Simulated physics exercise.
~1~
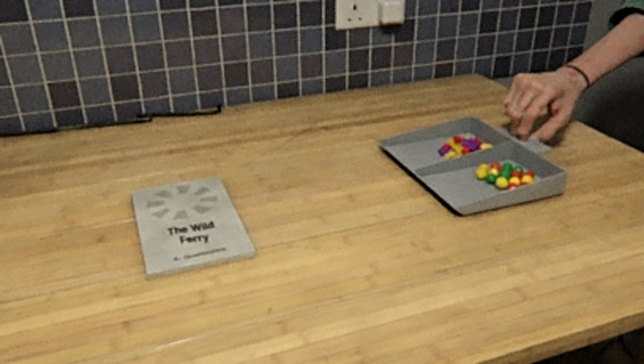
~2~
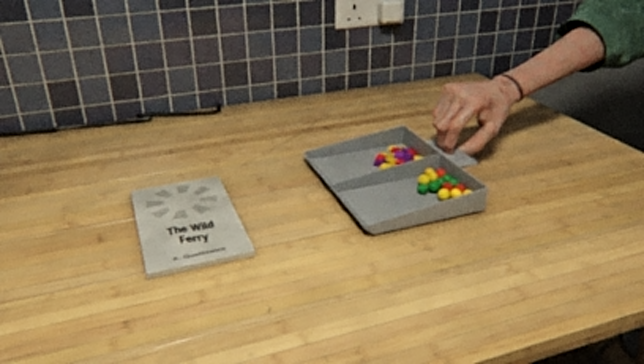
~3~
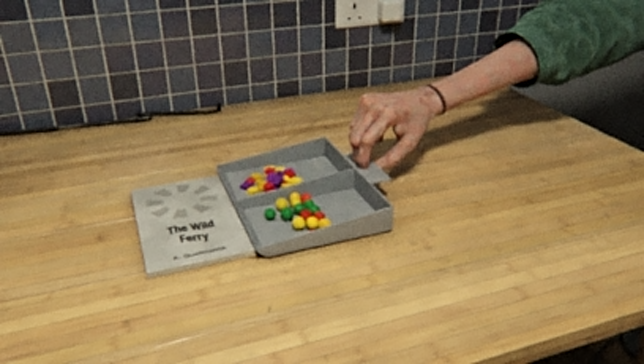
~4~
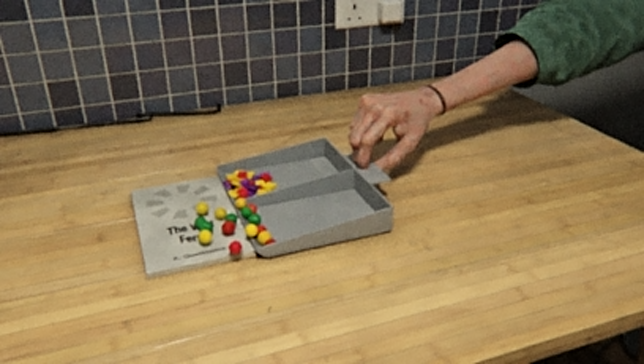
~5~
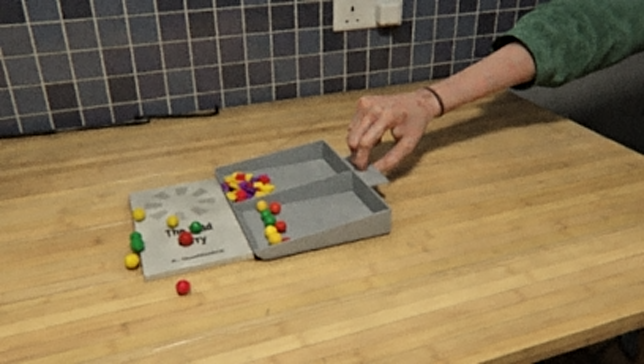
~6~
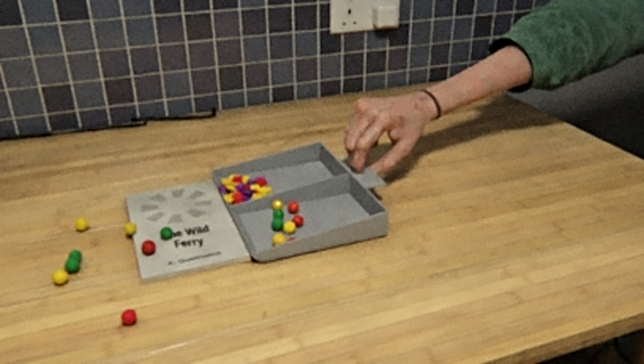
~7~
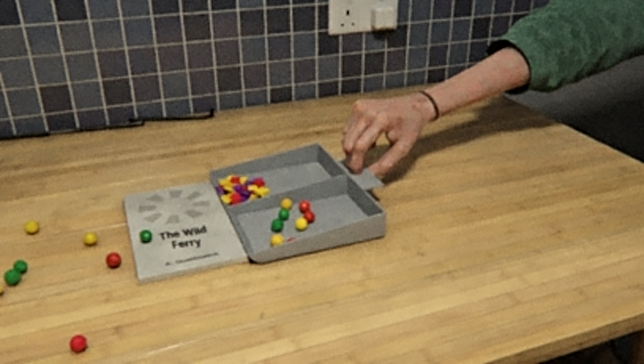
The video shows a hand sliding a grey two-compartment tray of colourful balls left across a wooden table until it stops against a thin book, whereupon some balls from the near compartment spill over the book and roll onto the table, while the far group stays inside.
